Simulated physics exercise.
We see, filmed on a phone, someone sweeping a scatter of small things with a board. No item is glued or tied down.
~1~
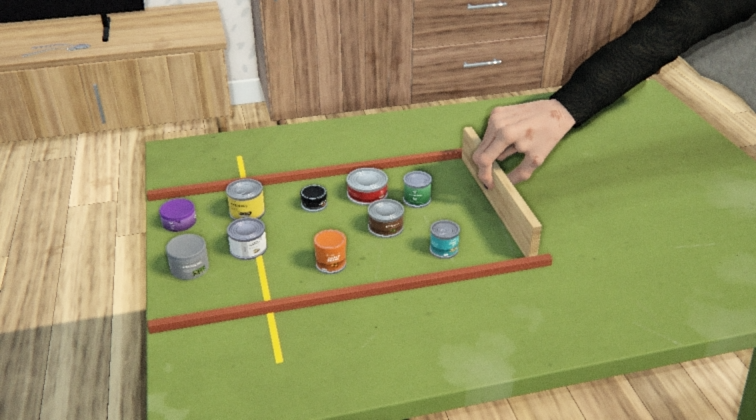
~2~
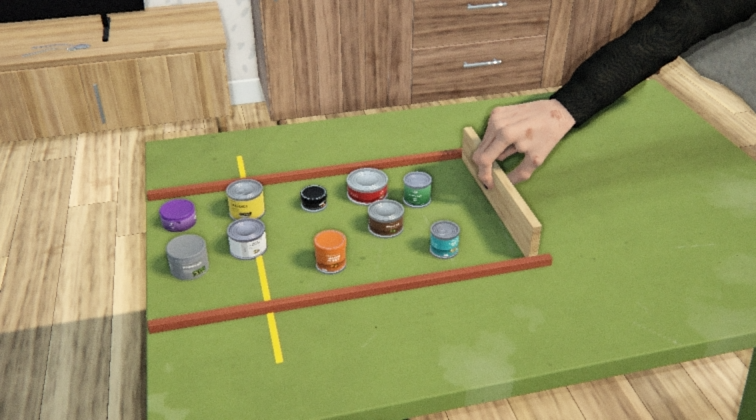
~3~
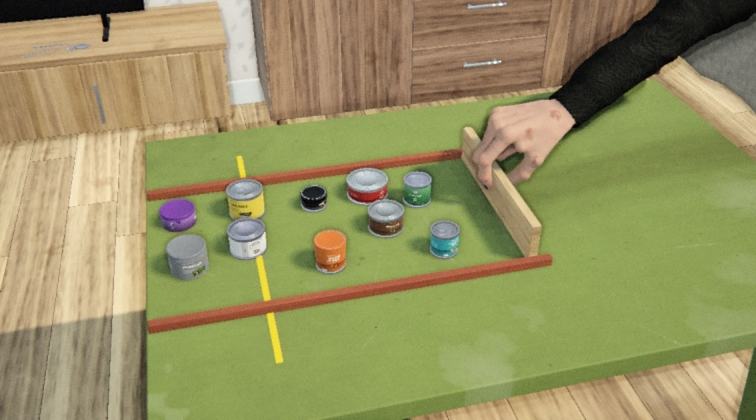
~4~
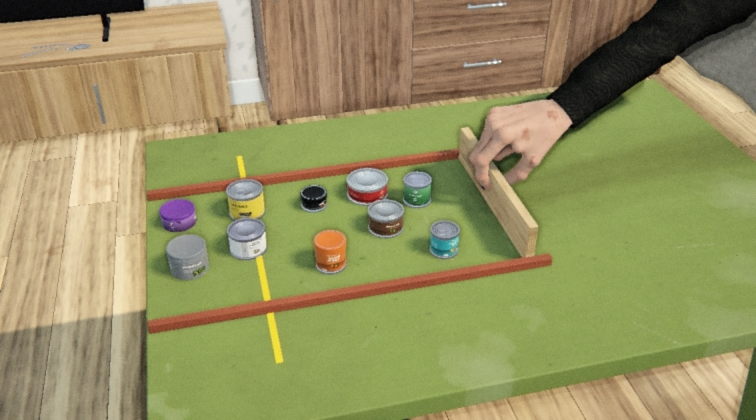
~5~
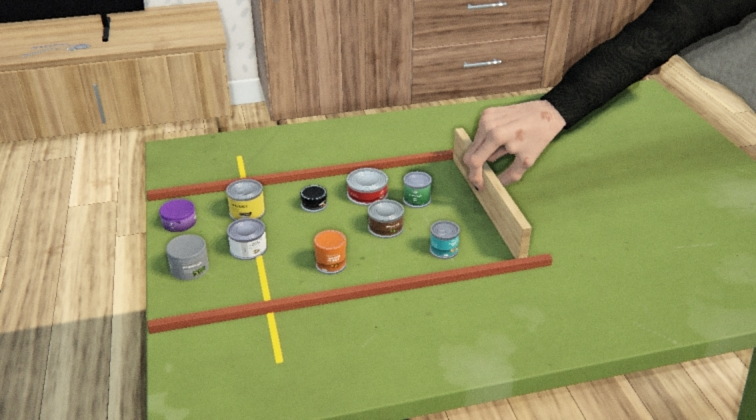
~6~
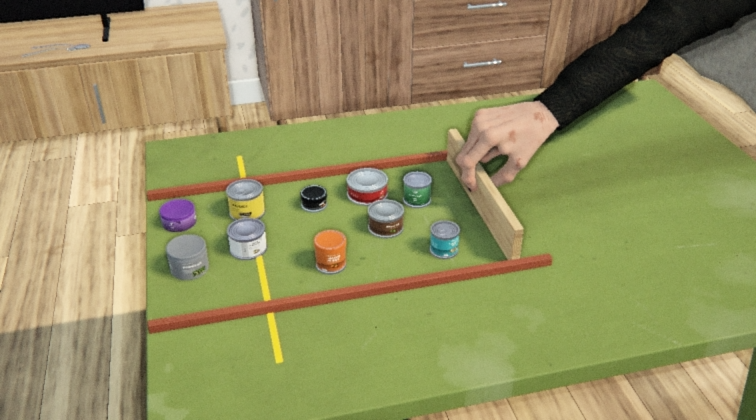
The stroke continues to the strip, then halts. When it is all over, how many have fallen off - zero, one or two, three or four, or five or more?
No drops.
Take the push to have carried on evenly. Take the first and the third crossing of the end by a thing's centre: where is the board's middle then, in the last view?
At (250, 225) for the first, at (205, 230) for the third.
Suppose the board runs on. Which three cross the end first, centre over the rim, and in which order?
Order, earliest first: Purple tub, yellow tin, white tin.
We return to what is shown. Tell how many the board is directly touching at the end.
4 touch it.
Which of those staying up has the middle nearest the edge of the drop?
Purple tub.
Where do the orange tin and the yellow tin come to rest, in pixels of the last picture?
The first one ends at (220, 260), the second at (189, 207).
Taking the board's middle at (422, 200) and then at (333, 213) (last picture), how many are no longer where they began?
2 at one spot and 6 at the other.
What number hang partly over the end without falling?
You'd get 1.
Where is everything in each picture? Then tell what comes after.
In the first picture, purple tub (178, 215); grey tub (188, 257); white tin (247, 239); board (497, 188); tape (256, 241).
In the second picture, grey tub (188, 257); orange tin (330, 252).
In the third picture, white tin (247, 239); red pot (367, 187).
In the fourth picture, purple tub (178, 216); black pot (314, 199).
In the fifth picture, grey tub (188, 257); turquoise tin (445, 240).
In the sixth picture, purple tub (178, 216); grey tub (188, 257); white tin (247, 239); board (481, 191); tape (256, 241).
Early on, none off yet; purple tub at rest near (178, 216); grey tub at rest near (188, 257); white tin at rest near (247, 239).
Finally, the number that fall off is zero.
